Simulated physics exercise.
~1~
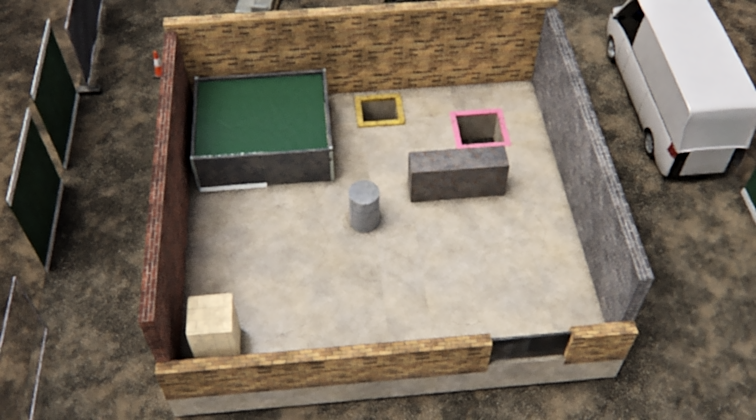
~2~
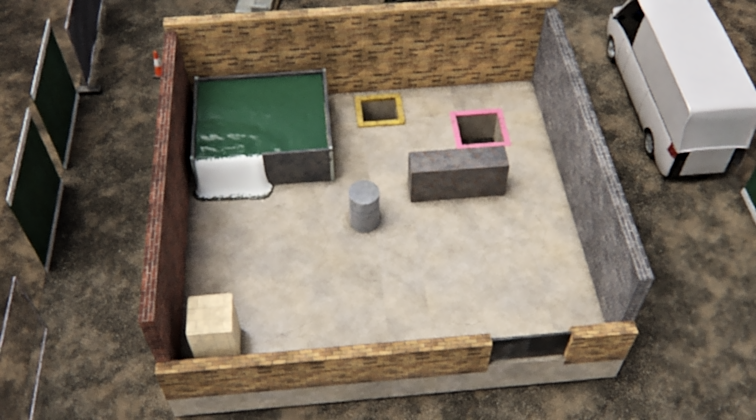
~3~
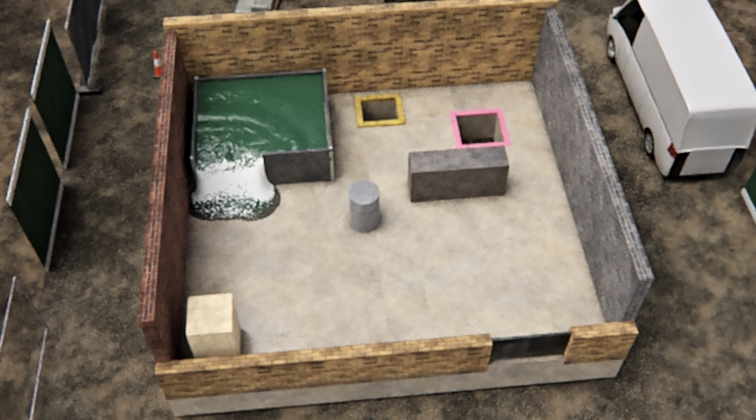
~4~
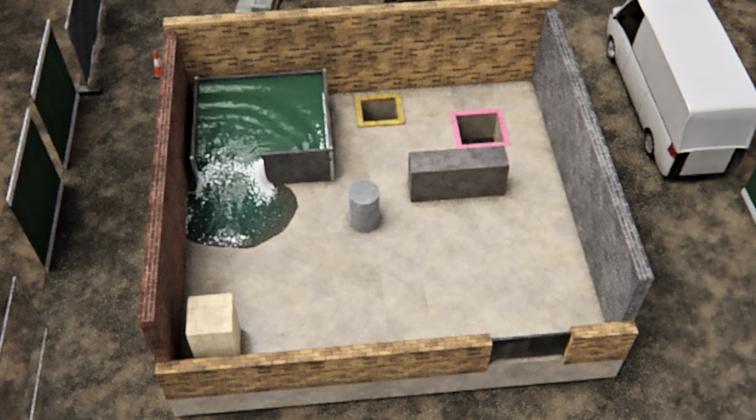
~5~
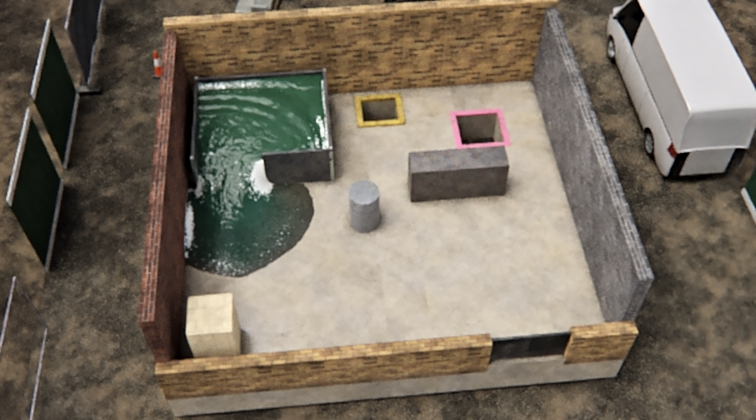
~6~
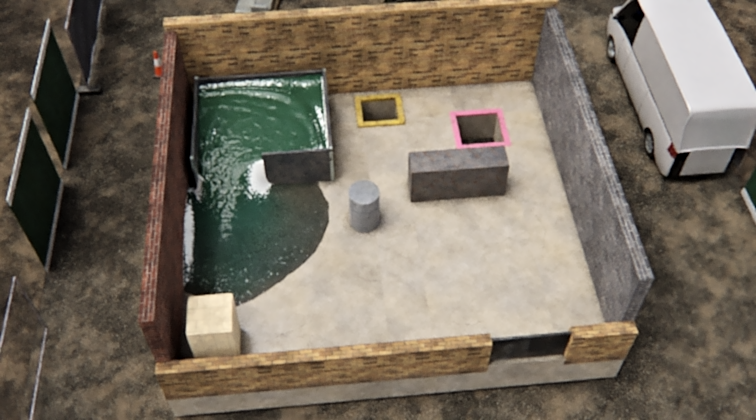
We see a walled yard with a tank of green water in the back left corner; part of its front side gives way, and water pours out, spreading across the pale floor toward the cream block at the front left.
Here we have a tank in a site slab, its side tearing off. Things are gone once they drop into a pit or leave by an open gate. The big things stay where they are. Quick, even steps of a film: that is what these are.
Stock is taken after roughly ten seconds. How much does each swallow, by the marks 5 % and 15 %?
My prediction: I'd say the gate drains very little - not reaching five per cent. I'd say the pink pit drains a fair bit - five to fifteen per cent. I'd say the yellow pit drains very little - not reaching five per cent.
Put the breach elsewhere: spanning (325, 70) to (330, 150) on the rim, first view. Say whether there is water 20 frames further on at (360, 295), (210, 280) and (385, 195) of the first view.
Well, the first is hit by the spill, the next missed by the spill, the last hit by the spill.
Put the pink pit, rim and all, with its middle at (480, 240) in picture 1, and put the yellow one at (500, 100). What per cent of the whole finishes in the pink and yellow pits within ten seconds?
Pink gets 20 in a hundred; yellow gets 6 in a hundred.
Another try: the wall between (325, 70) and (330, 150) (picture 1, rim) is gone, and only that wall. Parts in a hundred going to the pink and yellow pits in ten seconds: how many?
For pink it's about 30 per cent, and for yellow about 30 per cent.
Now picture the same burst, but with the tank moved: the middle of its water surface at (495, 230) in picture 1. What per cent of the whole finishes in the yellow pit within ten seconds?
The yellow pit gets 8 per cent.
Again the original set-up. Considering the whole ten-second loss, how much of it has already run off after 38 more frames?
Estimated share: Close to 5 %.
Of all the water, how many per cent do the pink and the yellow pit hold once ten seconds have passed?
Near 8 in a hundred, followed by near 2 in a hundred.
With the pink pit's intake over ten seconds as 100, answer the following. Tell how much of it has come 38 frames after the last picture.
About 5 per cent.
A moment on, water covers 30 % of the floor; the gate 0 %, the pink pit 0 %, the yellow pit 0 %.
Next, water covers 35 % of the floor; the gate 0 %, the pink pit 0 %, the yellow pit 0 %.
Then, water covers 50 % of the floor; the gate 0 %, the pink pit 0 %, the yellow pit 0 %.
Later, water covers 80 % of the floor; the gate 0 %, the pink pit 1 %, the yellow pit 0 %.
In the end, water covers 95 % of the floor; the gate 0 %, the pink pit 8 %, the yellow pit 2 %.
